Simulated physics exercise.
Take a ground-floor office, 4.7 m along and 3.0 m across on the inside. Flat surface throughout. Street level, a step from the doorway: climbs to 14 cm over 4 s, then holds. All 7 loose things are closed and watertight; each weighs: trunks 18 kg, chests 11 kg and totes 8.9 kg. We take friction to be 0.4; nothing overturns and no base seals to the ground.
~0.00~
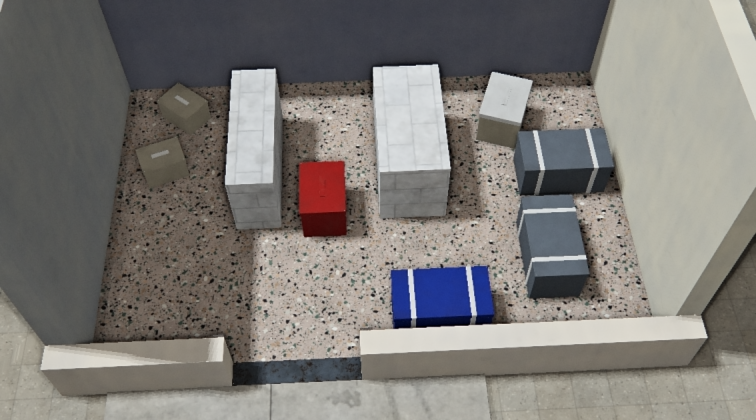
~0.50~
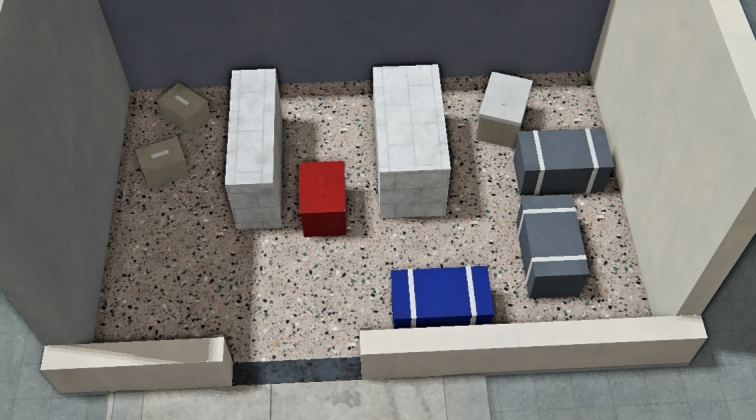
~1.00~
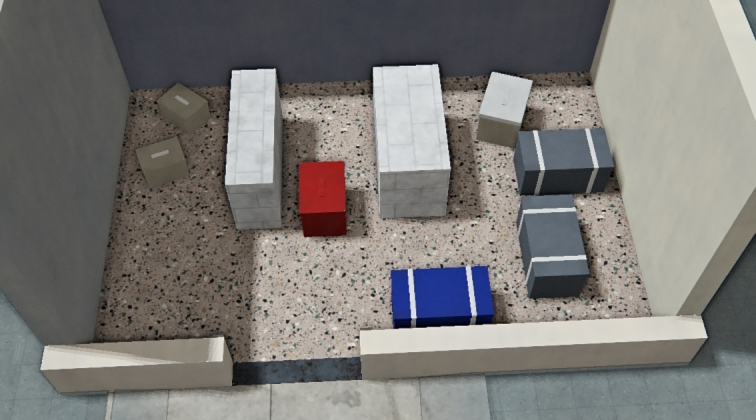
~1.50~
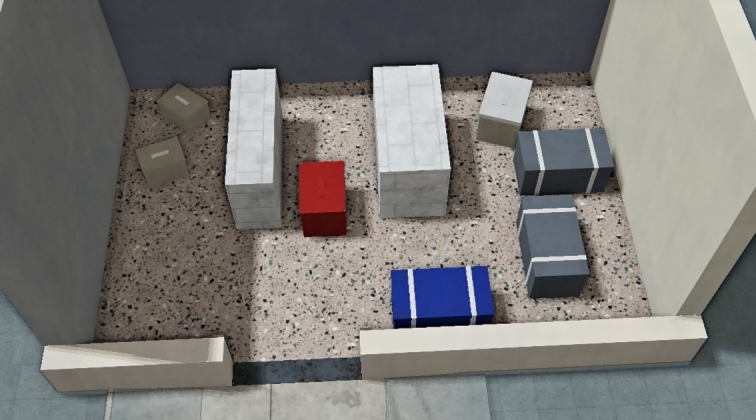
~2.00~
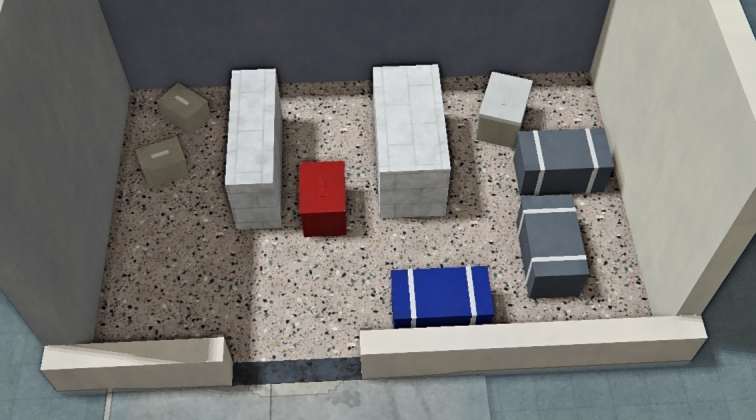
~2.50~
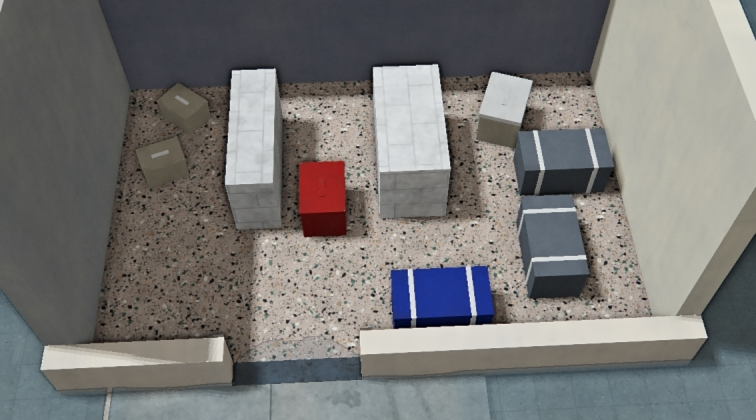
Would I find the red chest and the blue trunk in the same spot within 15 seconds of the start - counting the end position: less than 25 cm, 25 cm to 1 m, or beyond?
For the red chest I'd expect a long journey, and for the blue trunk next to no motion.
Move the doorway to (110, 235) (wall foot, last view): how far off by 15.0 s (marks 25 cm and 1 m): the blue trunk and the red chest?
Blue trunk: Long trip; red chest: No real movement.
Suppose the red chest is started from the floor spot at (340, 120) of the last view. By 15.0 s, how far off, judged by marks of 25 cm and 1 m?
Answer: It inches along.
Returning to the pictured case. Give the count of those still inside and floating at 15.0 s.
At that point I count 5.
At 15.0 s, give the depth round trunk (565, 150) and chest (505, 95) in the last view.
5 and 5 cm.
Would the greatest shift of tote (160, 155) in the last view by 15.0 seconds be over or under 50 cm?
That one is greater.
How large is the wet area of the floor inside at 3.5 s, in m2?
Flooded: Near 1.0 m2.
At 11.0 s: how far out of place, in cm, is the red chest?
By that time, close to 140 cm.
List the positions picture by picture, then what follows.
The first frame shows the red chest at (322, 187), on the bottom; the blue trunk at (442, 292), on the bottom; water covers 0.0 m2; 0 of 7 have shifted.
The second frame shows the red chest at (322, 187) rests on the ground; the blue trunk at (442, 292), on the bottom; 0.0 m2 under water; 0 of 7 have shifted.
The third frame shows the red chest at (322, 187), on the bottom; the blue trunk at (442, 292), on the bottom; water covers 0.0 m2; 0 of 7 have shifted.
The fourth frame shows the red chest at (322, 187) rests on the ground; the blue trunk at (442, 292) rests on the ground; water covers 0.0 m2; 0 of 7 have shifted.
The fifth frame shows the red chest at (322, 187) rests on the ground; the blue trunk at (442, 292) rests on the ground; 0.0 m2 under water; 0 of 7 have shifted.
The sixth frame shows the red chest at (322, 187) rests on the ground; the blue trunk at (442, 292), on the bottom; water covers 0.1 m2; 0 of 7 have shifted.
After 3.5 s the red chest is near (322, 187), 0.0 m from its start, aground; the blue trunk is near (442, 292), 0.0 m from its start, aground; 0 afloat.
After 6.8 s the red chest is near (339, 98), 1.0 m from its start, aground; the blue trunk is near (442, 292), 0.0 m from its start, aground; 0 afloat.
After 11.0 s the red chest is near (353, 73), 1.4 m from its start, aground; the blue trunk is near (442, 292), 0.0 m from its start, aground; 2 afloat.
After 15.0 s the red chest is near (353, 72), 1.3 m from its start, afloat; the blue trunk is near (442, 292), 0.0 m from its start, aground; 5 afloat.
